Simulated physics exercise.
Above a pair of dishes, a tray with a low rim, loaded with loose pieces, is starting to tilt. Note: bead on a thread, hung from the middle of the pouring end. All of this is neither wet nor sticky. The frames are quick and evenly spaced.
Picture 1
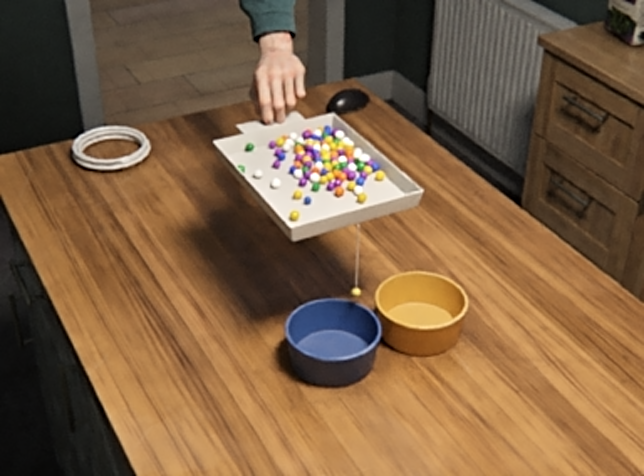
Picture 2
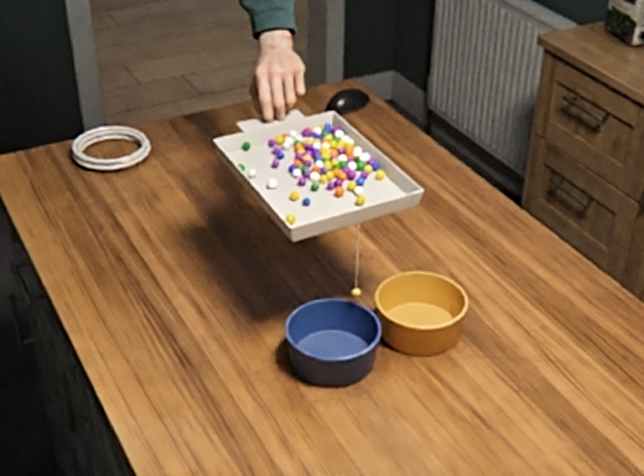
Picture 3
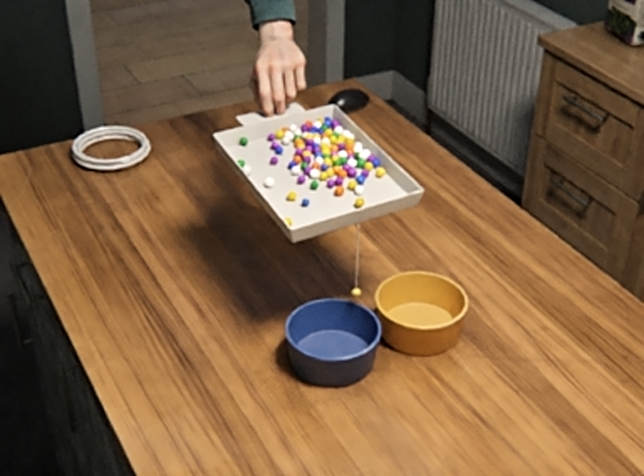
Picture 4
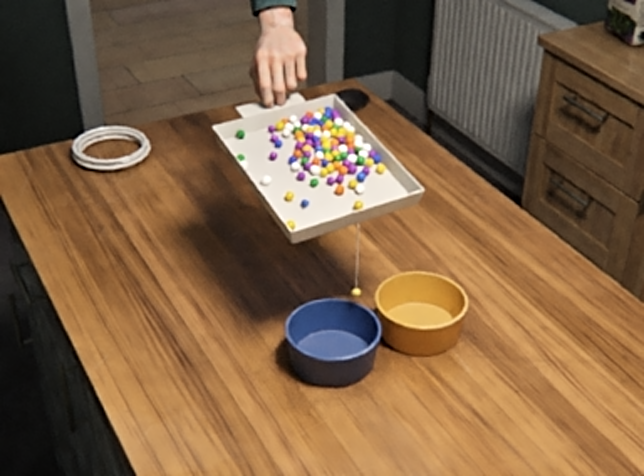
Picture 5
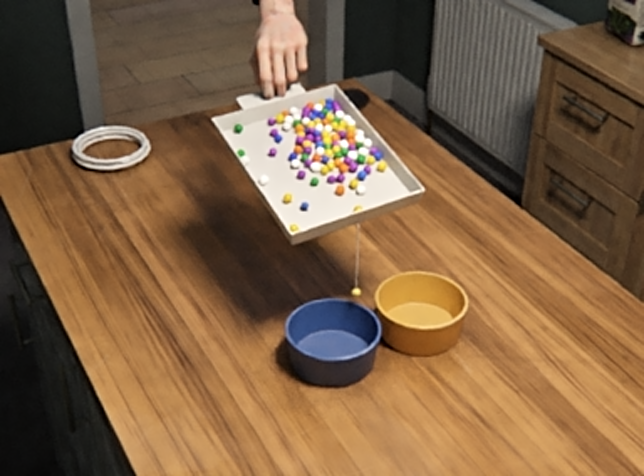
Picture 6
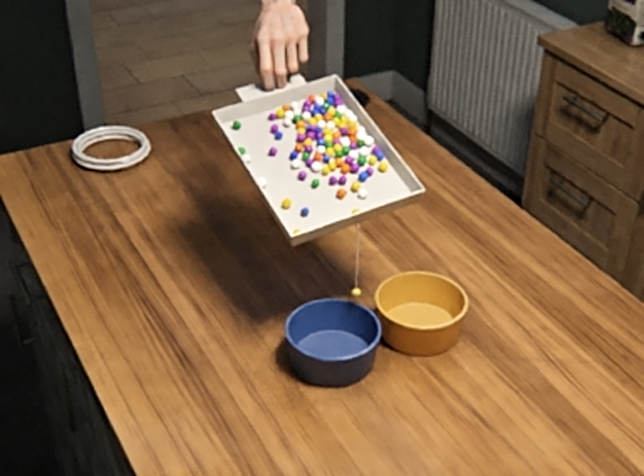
A hand slowly tilted a white tray of colorful beads above a blue bowl and a yellow one, raising the back edge while the front left corner dipped slightly and the beads shifted a little.
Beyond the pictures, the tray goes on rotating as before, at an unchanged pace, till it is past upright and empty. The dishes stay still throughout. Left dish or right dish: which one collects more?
The larger share will most likely go to the dish on the left.
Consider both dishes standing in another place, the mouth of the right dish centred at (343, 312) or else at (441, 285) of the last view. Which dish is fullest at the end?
Try 1 - the dish at right, try 2 - the dish at left.
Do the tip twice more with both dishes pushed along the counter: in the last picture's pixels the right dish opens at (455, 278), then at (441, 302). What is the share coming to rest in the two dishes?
About 10 per cent, then about 60 per cent.
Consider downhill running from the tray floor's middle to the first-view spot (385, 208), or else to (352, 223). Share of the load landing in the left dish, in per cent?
Case one near 0 %; case two near 60 %.
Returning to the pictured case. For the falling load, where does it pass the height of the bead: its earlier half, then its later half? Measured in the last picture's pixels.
About (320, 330), and after that about (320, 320).
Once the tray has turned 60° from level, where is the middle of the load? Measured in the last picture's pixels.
The load is centred around (329, 213).
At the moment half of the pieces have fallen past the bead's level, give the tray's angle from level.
Reading: Some 105°.
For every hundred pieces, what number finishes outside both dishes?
Roughly 20 percent of the load.
Soon after the last picture, tray tipped steeply; nearly all on the tray; a stray few outside both; a stray few in the air.
A little later, tray tipped right over; about half on the tray; a small part in the left dish; a small part outside both; about a third in the air.
Later still, tray tipped past a quarter turn; most in the left dish; about a quarter outside both.
By the end, tray tipped past a quarter turn; most in the left dish; none in the right dish; about a quarter outside both.
